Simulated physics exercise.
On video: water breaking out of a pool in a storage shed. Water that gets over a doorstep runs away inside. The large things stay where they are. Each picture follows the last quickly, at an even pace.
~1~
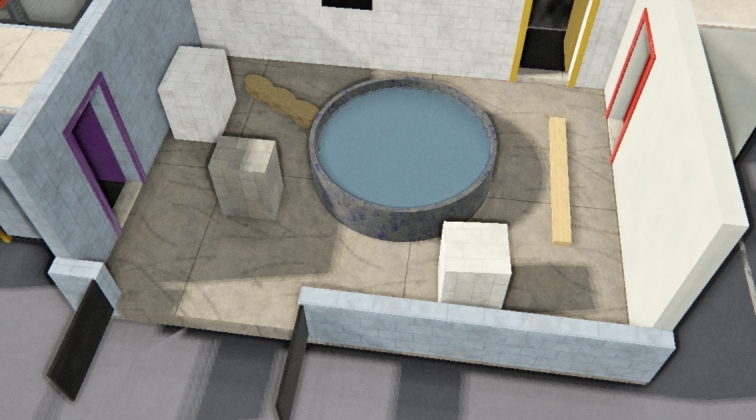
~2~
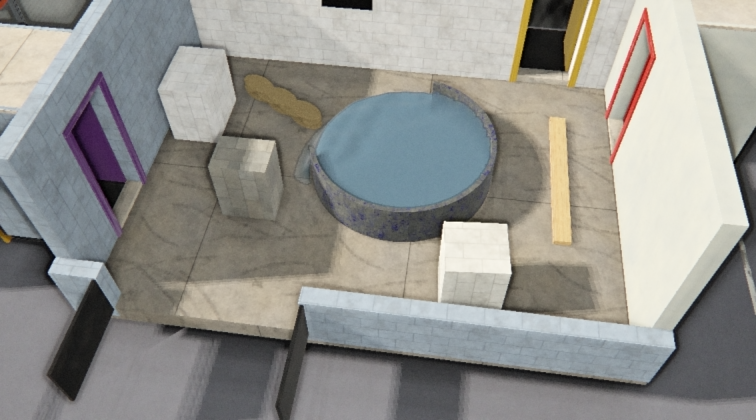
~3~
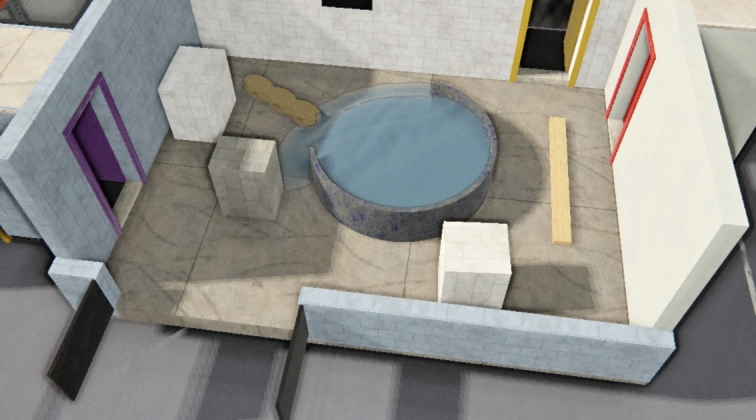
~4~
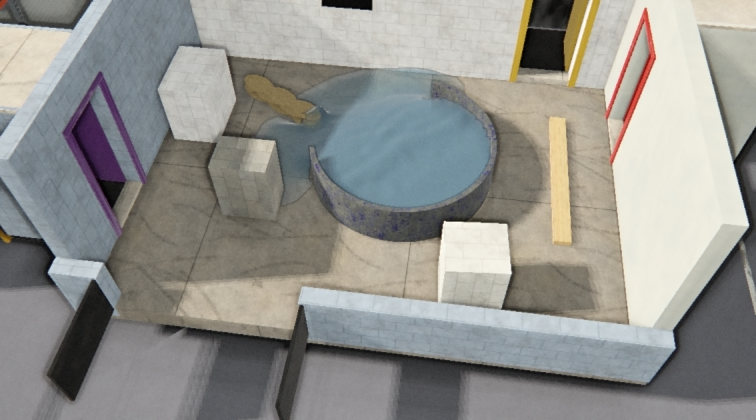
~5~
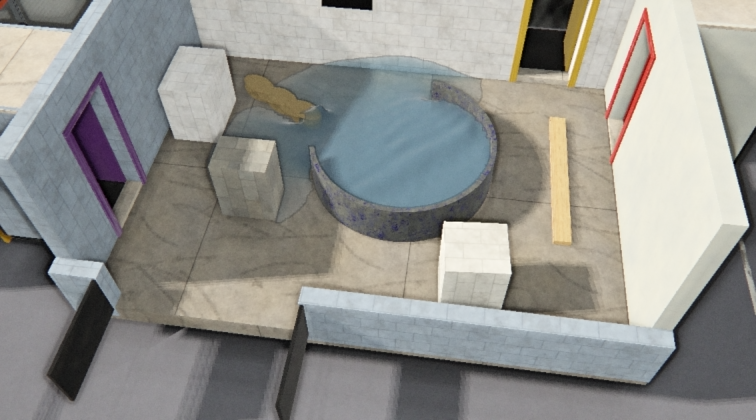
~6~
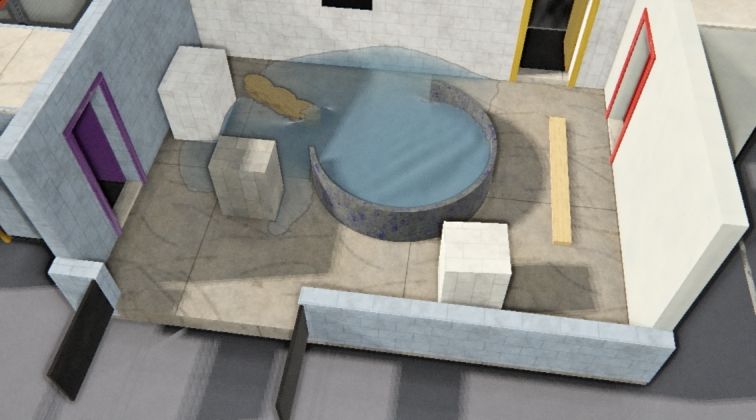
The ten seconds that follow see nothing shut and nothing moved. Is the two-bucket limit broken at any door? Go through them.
In the end the purple door lets in beyond two buckets; the yellow door keeps it to two buckets; the red door lets in beyond two buckets.
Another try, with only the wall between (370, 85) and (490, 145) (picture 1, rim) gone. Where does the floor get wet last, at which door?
My answer: The purple-painted one.
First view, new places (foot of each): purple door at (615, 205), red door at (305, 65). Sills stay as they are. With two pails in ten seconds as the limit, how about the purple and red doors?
Lab note - purple door stays within, red door overshoots.
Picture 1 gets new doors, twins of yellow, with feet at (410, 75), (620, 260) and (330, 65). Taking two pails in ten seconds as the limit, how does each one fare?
In sequence: Exceeds it, falls short, exceeds it.
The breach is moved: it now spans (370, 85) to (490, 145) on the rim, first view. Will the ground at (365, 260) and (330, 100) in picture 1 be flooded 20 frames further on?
Untouched, then soaked.
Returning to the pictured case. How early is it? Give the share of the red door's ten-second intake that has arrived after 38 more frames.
About 55 per cent.
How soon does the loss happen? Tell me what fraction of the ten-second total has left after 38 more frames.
Log: Around 65 %, estimated.
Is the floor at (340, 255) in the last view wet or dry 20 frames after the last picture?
Answer: Dry.
A moment on, water covers 35 % of the floor; the purple door wet at the sill, nothing in, the yellow door wet at the sill, nothing in, the red door not reached.
Next, water covers 50 % of the floor; the purple door under two buckets in, the yellow door wet at the sill, nothing in, the red door wet at the sill, nothing in.
Then, water covers 60 % of the floor; the purple door over two buckets in, the yellow door wet at the sill, nothing in, the red door under two buckets in.
Later, water covers 90 % of the floor; the purple door over two buckets in, the yellow door wet at the sill, nothing in, the red door over two buckets in.
In the end, water covers 95 % of the floor; the purple door far over two buckets in, the yellow door wet at the sill, nothing in, the red door far over two buckets in.
